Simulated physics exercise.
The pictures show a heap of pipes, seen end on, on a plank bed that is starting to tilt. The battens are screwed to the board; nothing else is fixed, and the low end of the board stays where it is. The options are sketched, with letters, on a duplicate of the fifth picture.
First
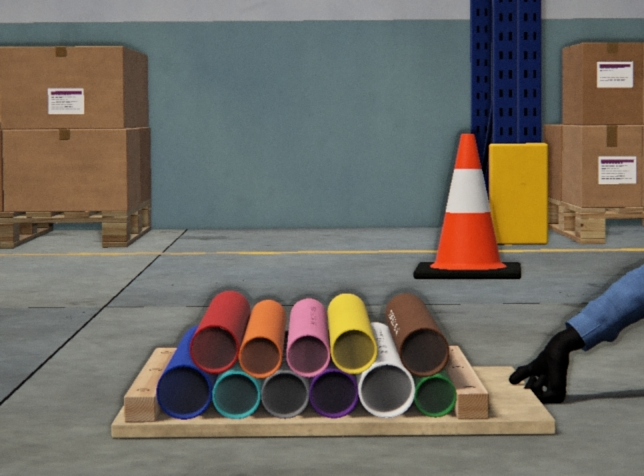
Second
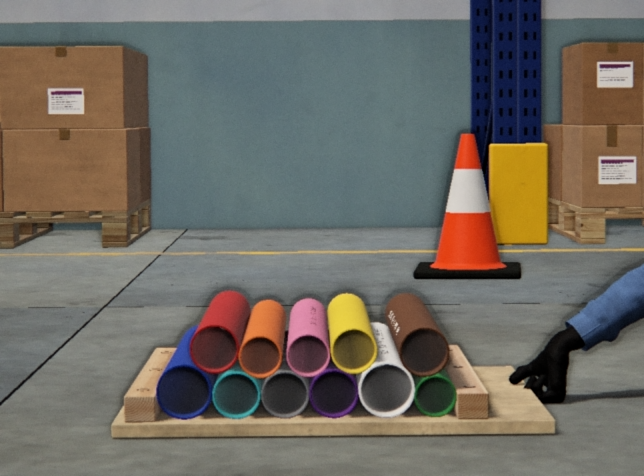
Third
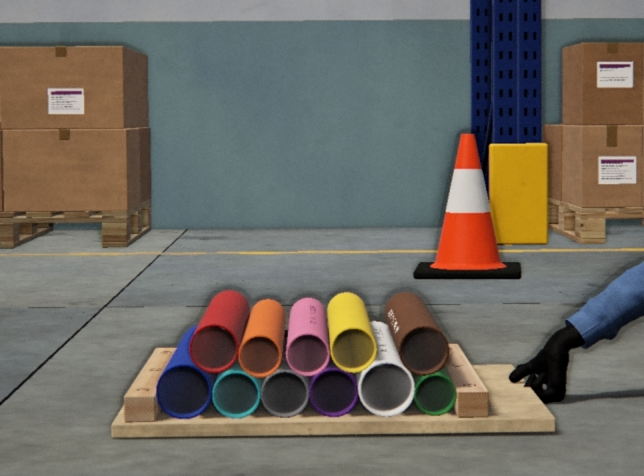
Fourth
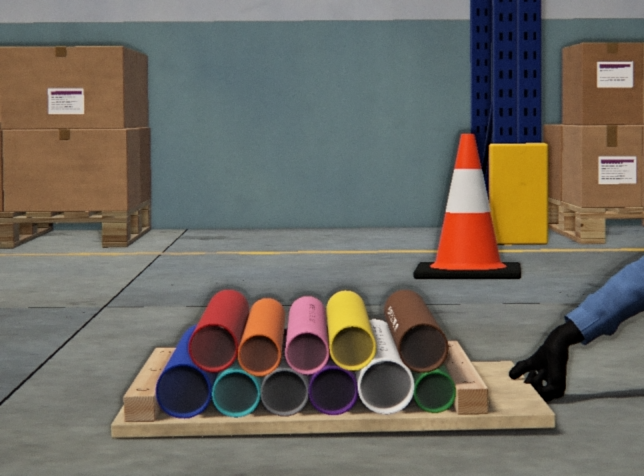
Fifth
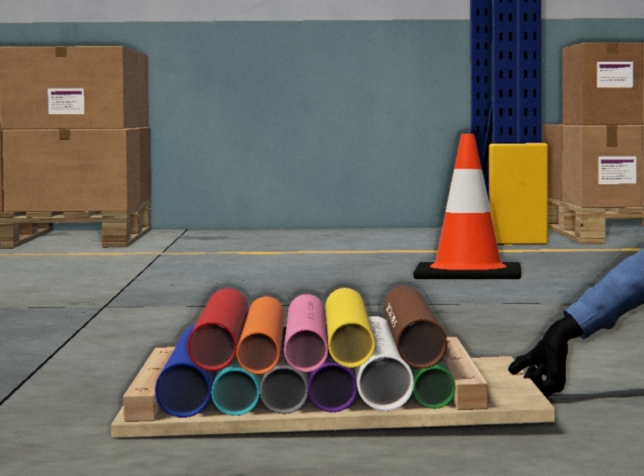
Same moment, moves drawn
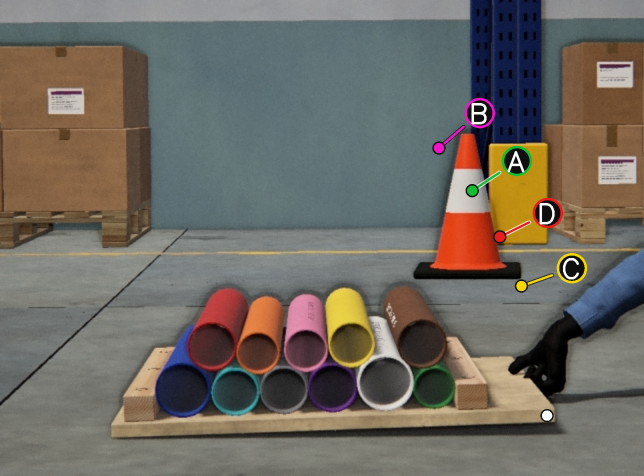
A stack of colorful pipes sat on a wooden board on a warehouse floor while a black-gloved hand gripped its right end, and the board tilted very slightly, with the pipes staying stacked together.
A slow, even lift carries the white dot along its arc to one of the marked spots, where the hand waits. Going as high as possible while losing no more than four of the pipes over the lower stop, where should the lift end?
Mark B is as high as it can go.
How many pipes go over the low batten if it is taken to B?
It comes to four.
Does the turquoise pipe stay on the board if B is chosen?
Yes, with B.
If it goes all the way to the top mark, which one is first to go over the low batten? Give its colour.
First is the red one.
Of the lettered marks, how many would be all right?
The number is four.
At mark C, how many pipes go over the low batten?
The count is none.
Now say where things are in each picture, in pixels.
The first picture shows grey pipe (285, 395); purple pipe (334, 394); white pipe (387, 390).
The second picture shows white pipe (387, 390); green pipe (435, 396).
The third picture shows board (331, 386); green pipe (435, 395); brown pipe (424, 351); red pipe (215, 349).
The fourth picture shows board (331, 384); blue pipe (184, 391); grey pipe (284, 393); turquoise pipe (237, 394).
The fifth picture shows board (330, 382); blue pipe (183, 390); turquoise pipe (236, 392).
On the marked copy, A at (472, 191); B at (439, 148); C at (521, 286); D at (500, 237); the white dot at (547, 416).
With B. Early on, board at 21°.
Further on, board at 40°.
At the end, board at 40°, four over the low batten (orange, yellow, red, pink).
As for the rest, A four over the low batten (orange, yellow, red, pink); C none over the low batten; D none over the low batten.
